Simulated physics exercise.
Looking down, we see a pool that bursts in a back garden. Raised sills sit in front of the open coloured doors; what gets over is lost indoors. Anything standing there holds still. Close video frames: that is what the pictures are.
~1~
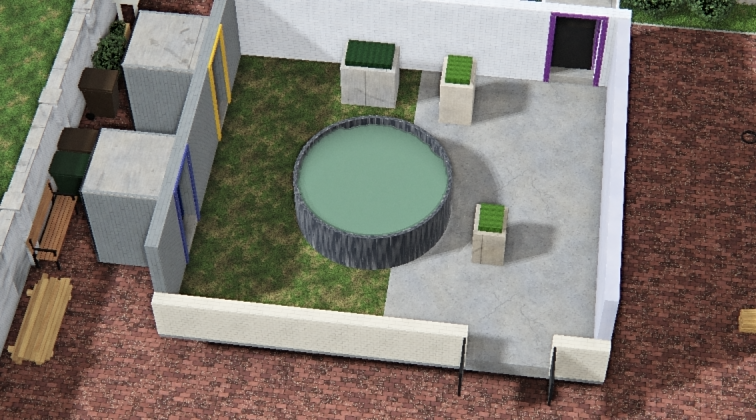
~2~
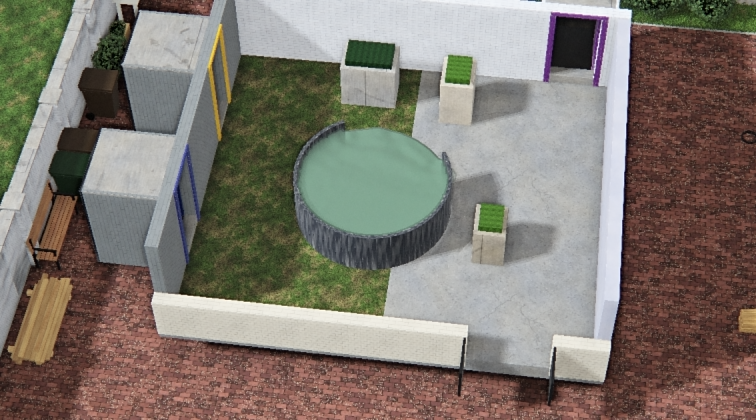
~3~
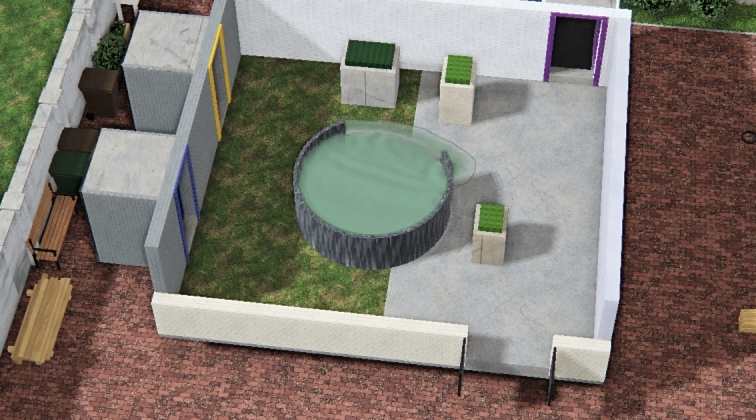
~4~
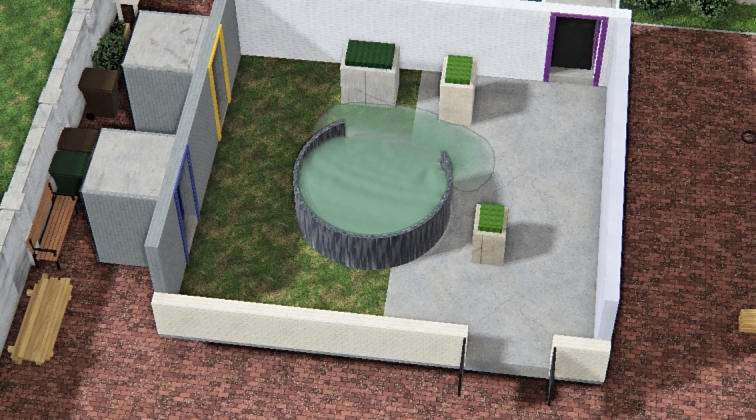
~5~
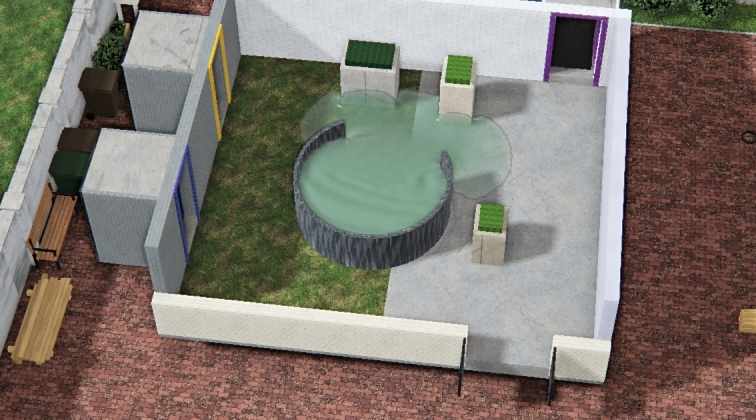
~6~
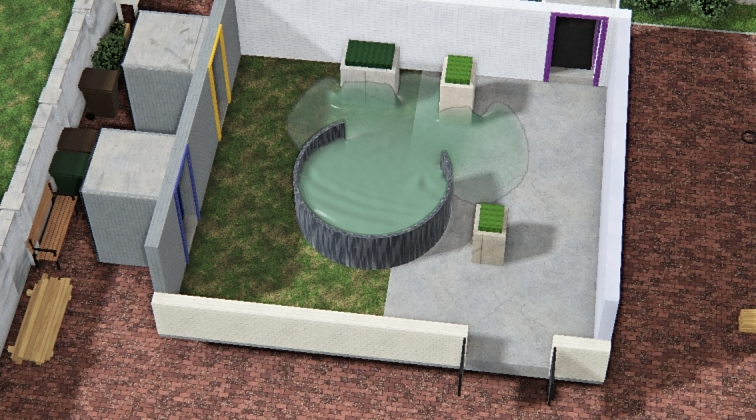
A round pool in a walled back garden bursting open on its far side, water spreading over grass and paving around planters.
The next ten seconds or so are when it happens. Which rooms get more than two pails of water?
Result: The blue door counts as not over; the purple door counts as over; the yellow door counts as over.
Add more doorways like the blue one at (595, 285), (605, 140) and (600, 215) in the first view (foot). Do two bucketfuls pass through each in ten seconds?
Lab note, doors in listed order: Under the limit, over the limit, under the limit.
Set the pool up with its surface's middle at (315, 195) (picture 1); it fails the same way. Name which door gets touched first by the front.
That would be the door marked yellow, I say.
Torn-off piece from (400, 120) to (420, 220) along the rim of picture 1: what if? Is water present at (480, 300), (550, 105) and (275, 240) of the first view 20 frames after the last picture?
Taken one by one: Sodden, then sodden, then unaffected.
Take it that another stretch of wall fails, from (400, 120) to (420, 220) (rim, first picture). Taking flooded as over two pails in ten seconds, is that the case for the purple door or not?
As for the purple door, it tops the mark.
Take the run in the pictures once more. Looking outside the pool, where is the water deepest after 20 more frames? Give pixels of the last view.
Look close to (595, 86).
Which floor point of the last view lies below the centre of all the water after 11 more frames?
Centre of the water: Near (406, 150).
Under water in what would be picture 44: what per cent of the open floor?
Roughly 90 percent, I'd say.
A moment on, water covers 35 % of the floor; the blue door not reached, the purple door wet at the sill, nothing in, the yellow door not reached.
Next, water covers 45 % of the floor; the blue door not reached, the purple door under two buckets in, the yellow door under two buckets in.
Then, water covers 60 % of the floor; the blue door not reached, the purple door far over two buckets in, the yellow door over two buckets in.
Later, water covers 90 % of the floor; the blue door wet at the sill, nothing in, the purple door far over two buckets in, the yellow door far over two buckets in.
In the end, water covers 100 % of the floor; the blue door wet at the sill, nothing in, the purple door far over two buckets in, the yellow door far over two buckets in.
